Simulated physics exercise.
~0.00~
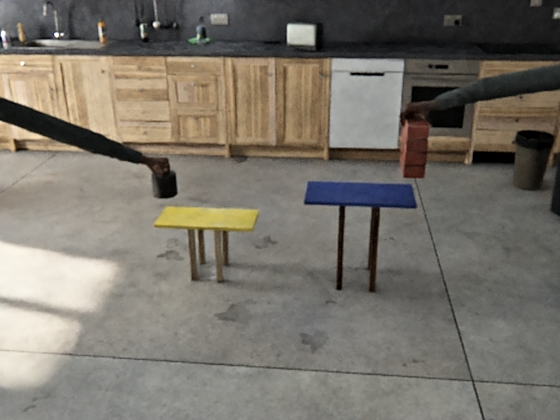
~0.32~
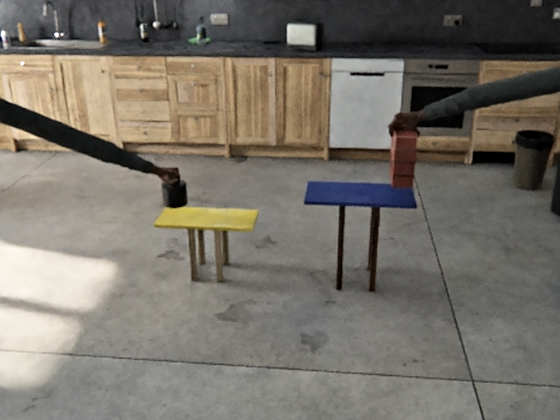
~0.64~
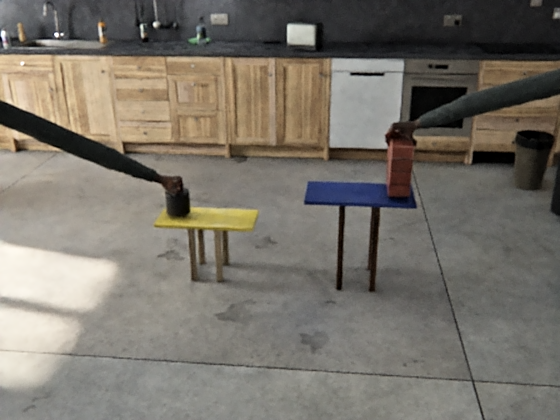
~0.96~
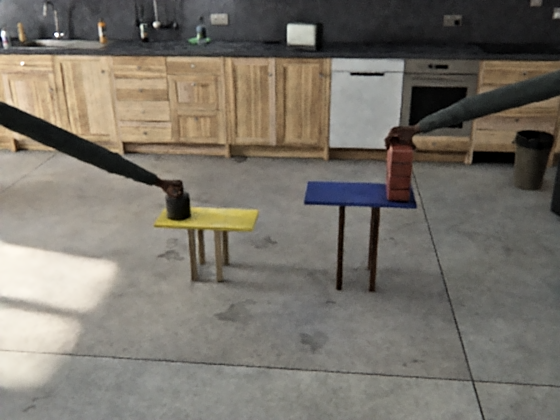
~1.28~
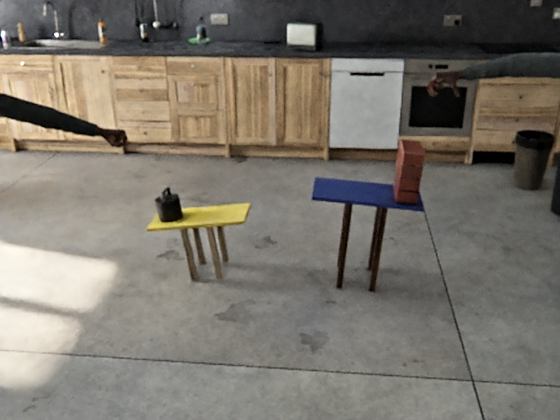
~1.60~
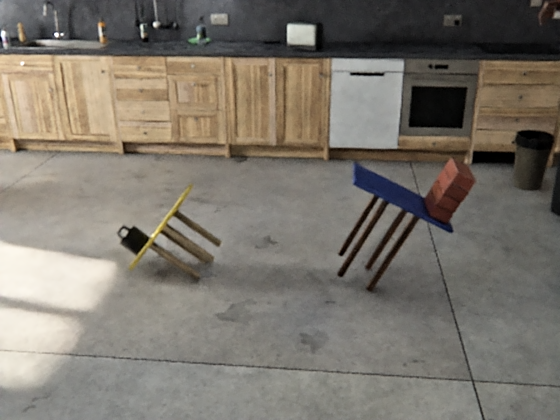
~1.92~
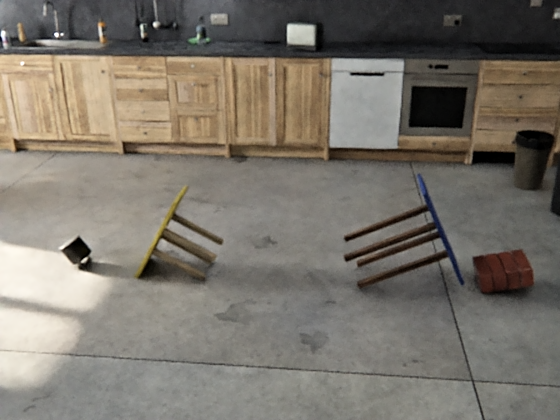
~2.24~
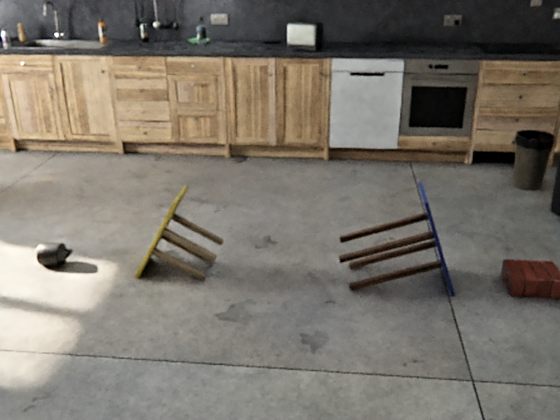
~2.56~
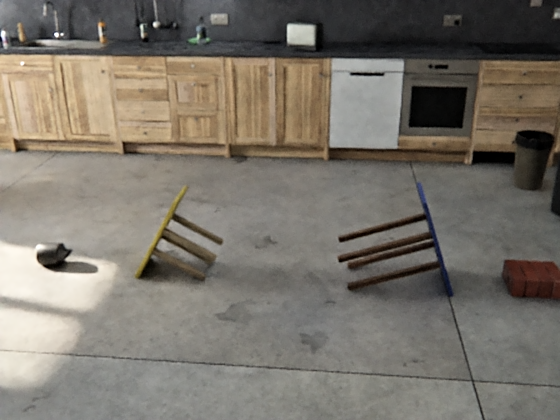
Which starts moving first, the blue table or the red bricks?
The red bricks move first, as the hand brings them down to the tabletop. The blue table stays still then and only tips after the hand has let go.
